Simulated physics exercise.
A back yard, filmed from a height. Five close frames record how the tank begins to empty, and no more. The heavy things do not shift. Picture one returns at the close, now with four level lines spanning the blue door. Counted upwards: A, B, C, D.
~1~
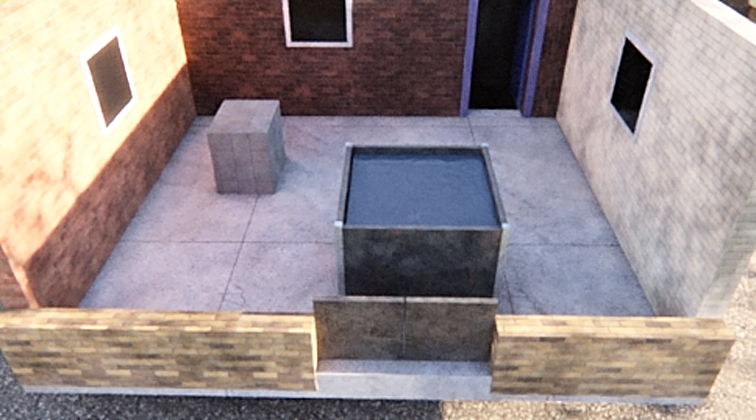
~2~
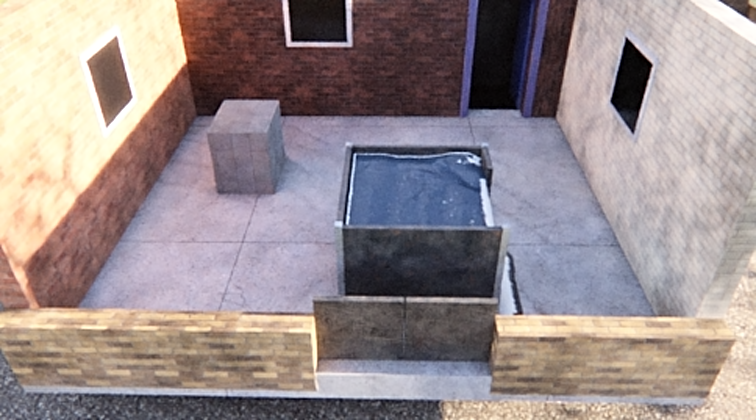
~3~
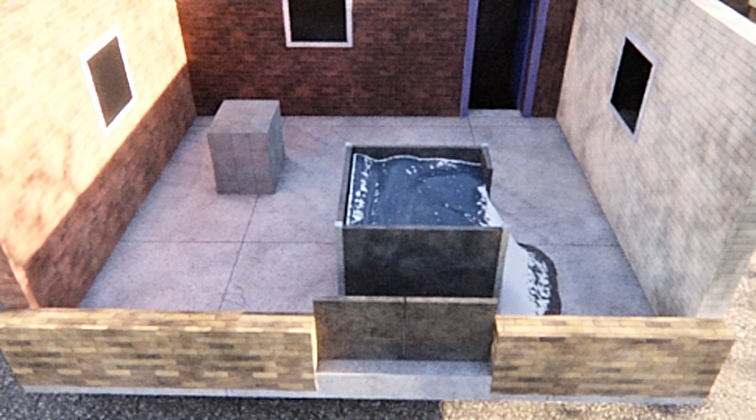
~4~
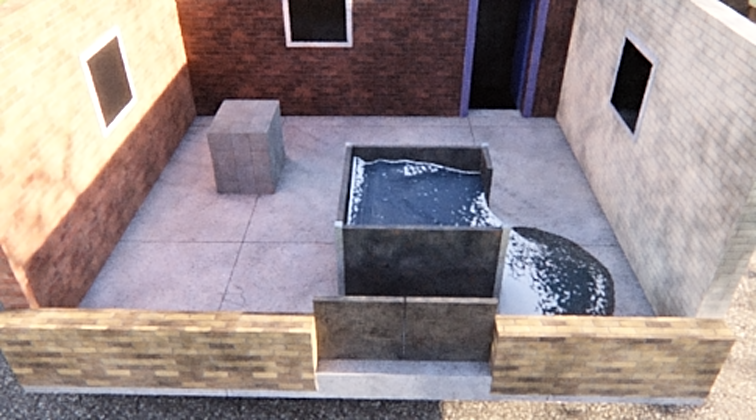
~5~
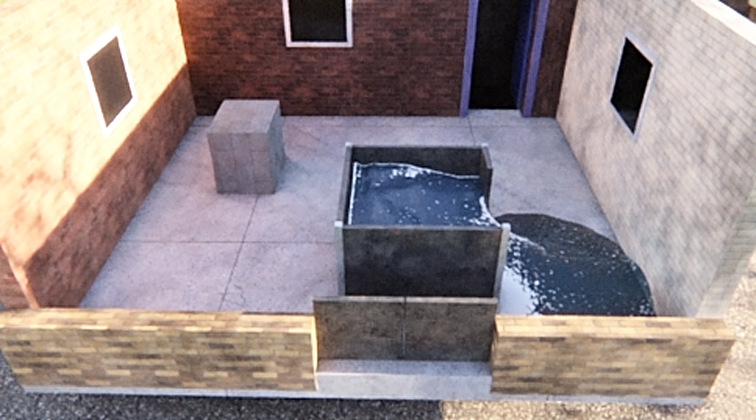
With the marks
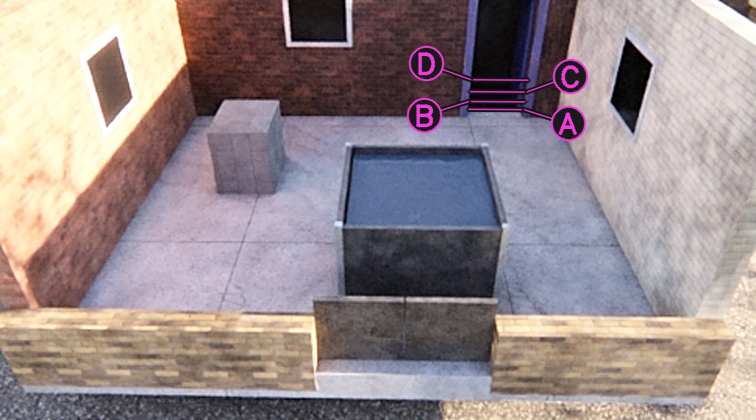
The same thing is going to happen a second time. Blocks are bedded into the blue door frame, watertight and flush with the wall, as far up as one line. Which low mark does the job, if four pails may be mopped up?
B.
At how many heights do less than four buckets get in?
Three of them.
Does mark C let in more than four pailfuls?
No, not at all.
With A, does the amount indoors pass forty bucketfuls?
No, less.
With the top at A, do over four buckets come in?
Yes, it does.
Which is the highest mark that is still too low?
Here it is mark A.
On the marked copy, A at (496, 109); B at (497, 101); C at (498, 91); D at (499, 79); from the bottom up A, B, C, D.
With A, about 12 bucketfuls get in.
With B, a splash gets over, under a bucket.
With C, nothing gets over.
With D, nothing gets over.
